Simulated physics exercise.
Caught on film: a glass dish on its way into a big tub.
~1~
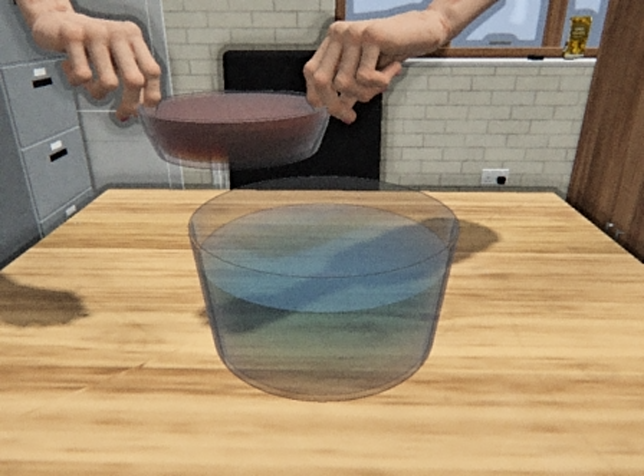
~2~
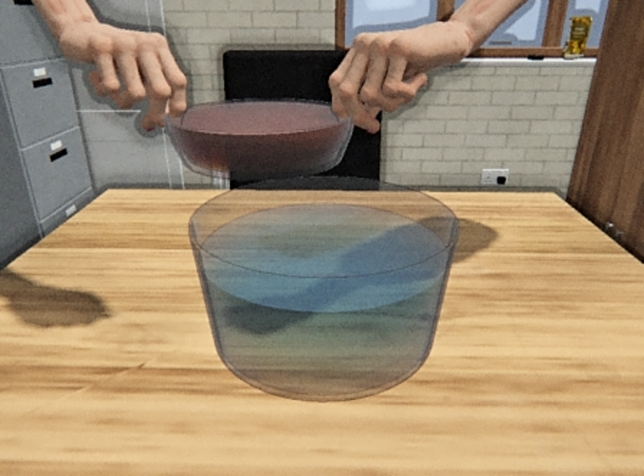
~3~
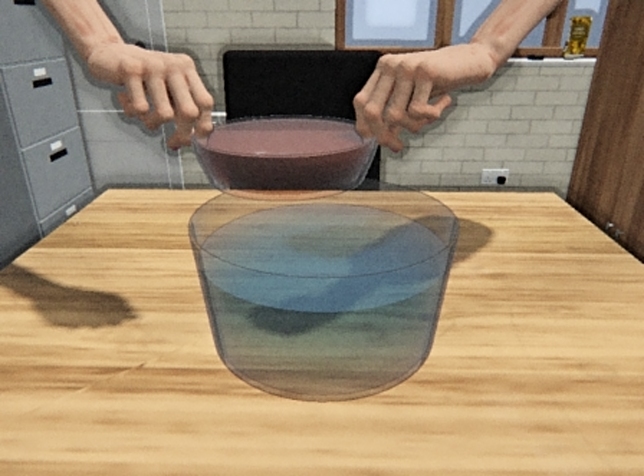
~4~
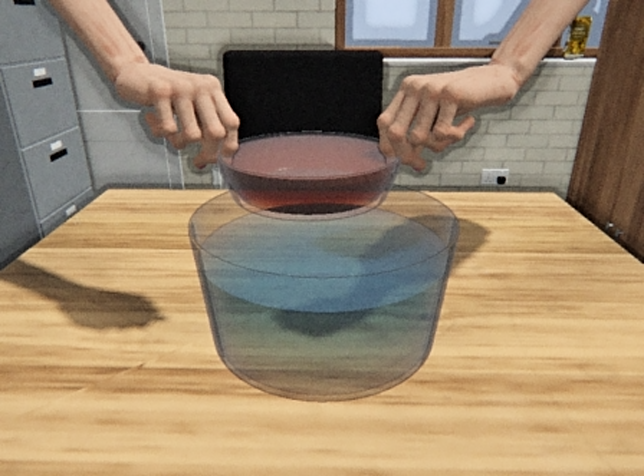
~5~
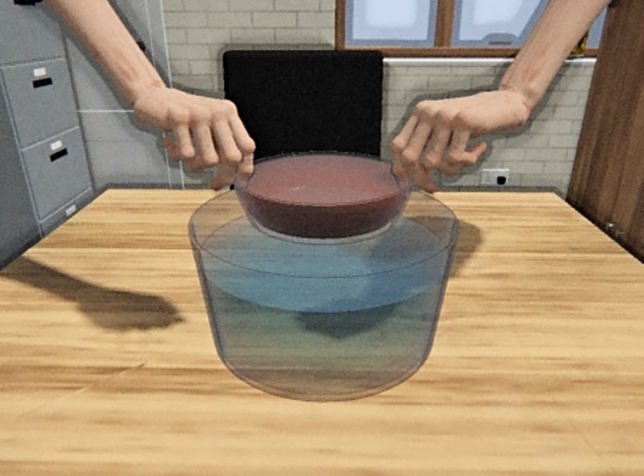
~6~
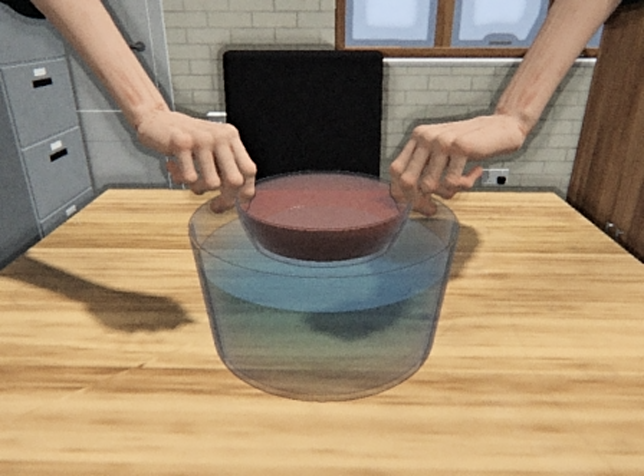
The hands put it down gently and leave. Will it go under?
It fills and founders.
Soon after, the dish dips into the water.
Later, water pours in over its rim.
In the end, the dish lies on the bottom.
